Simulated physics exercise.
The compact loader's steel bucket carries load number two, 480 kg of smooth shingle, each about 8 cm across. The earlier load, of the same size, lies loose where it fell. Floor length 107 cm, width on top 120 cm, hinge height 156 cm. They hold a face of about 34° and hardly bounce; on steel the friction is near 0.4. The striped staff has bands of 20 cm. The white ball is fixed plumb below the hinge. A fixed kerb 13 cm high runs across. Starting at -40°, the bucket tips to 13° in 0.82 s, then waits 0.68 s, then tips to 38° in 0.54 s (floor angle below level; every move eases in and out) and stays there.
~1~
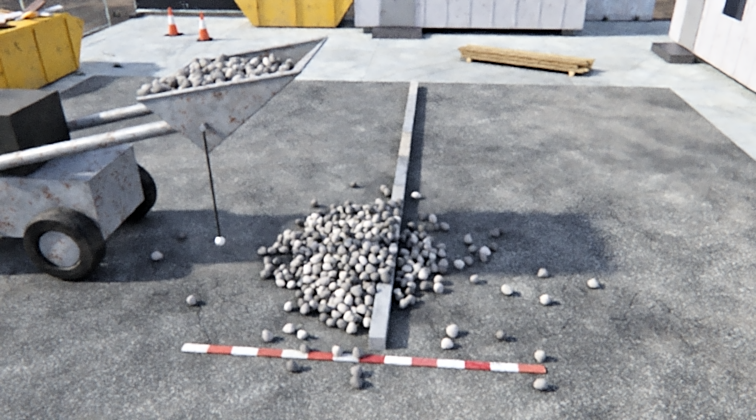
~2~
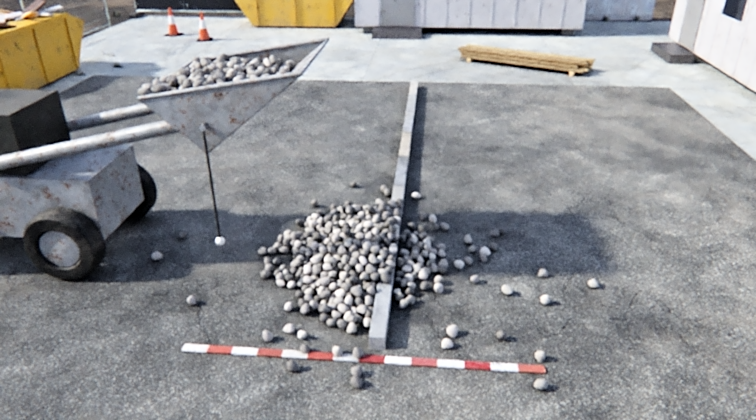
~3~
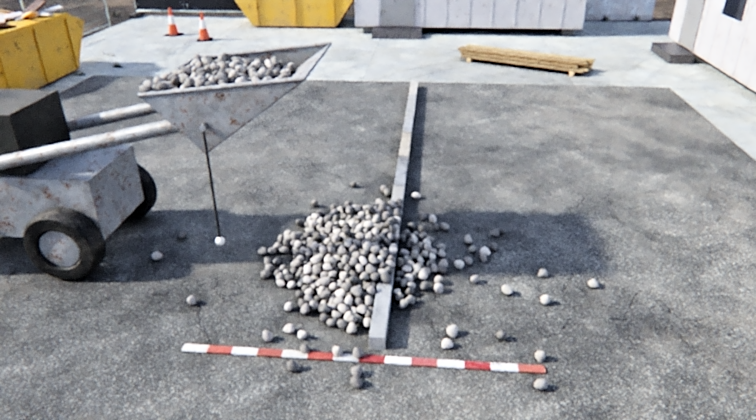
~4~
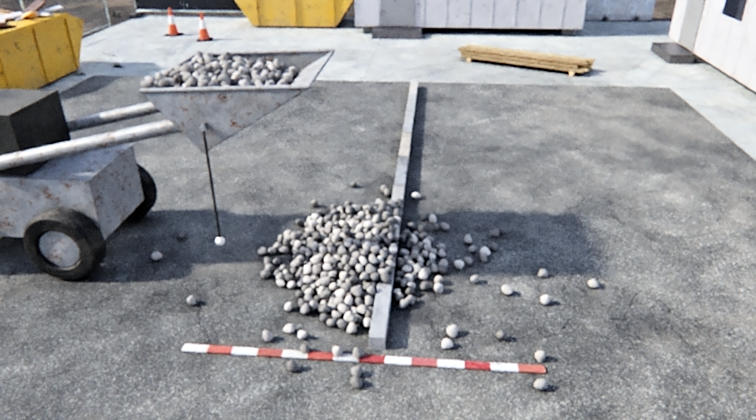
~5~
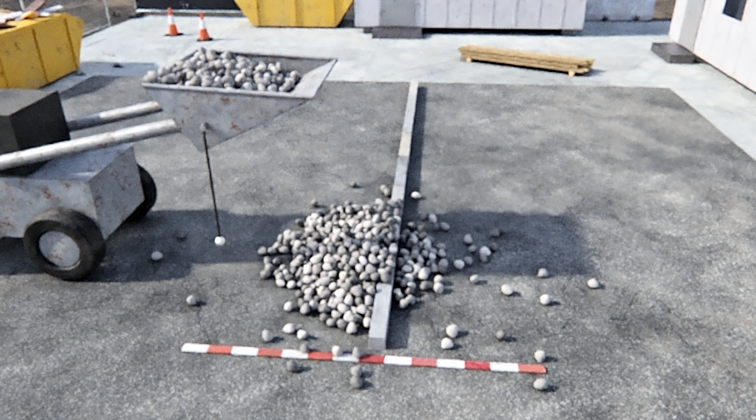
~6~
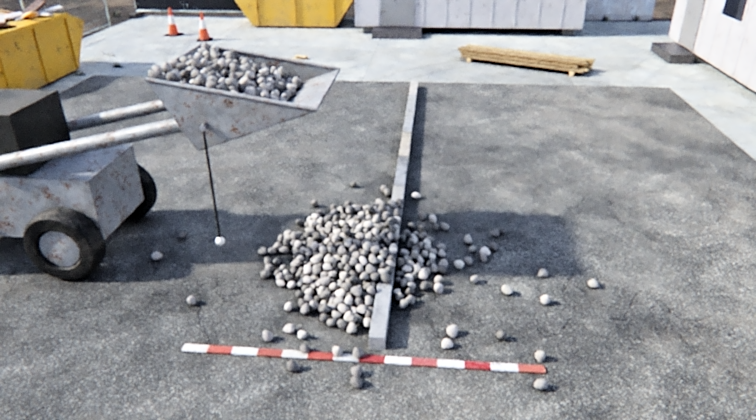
Paved yard, a compact loader's steel bucket of grey stones tilting its right lip steadily downward beside a still heap straddling a kerb.
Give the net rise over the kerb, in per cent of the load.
Roughly 33 per cent of a load more.
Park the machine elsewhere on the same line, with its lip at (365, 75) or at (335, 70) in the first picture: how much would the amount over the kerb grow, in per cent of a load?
About 90 and 70 per cent.
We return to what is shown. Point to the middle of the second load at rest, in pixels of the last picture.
Their middle is at about (363, 242).
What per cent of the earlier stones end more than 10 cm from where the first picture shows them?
About 20 per cent.
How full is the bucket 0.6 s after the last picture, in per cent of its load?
Roughly 100 per cent is still inside.
Then, 0.3 s after the last picture the floor is at 5°; in per cent of one load, 100 in the bucket, 88 on this side of the kerb, 12 over the kerb; the foremost stones are at (532, 288).
Then, 0.6 s after the last picture the floor is at 13°; in per cent of one load, 100 in the bucket, 88 on this side of the kerb, 12 over the kerb; the foremost stones are at (532, 288).
Then, 2.2 s after the last picture the floor is at 38°; in per cent of one load, 6 in the bucket, 161 on this side of the kerb, 34 over the kerb; the foremost stones are at (540, 284).
Then, 4.9 s after the last picture the floor is at 38°; in per cent of one load, 0 in the bucket, 154 on this side of the kerb, 46 over the kerb; the foremost stones are at (541, 284). Net gain over the kerb, 33.
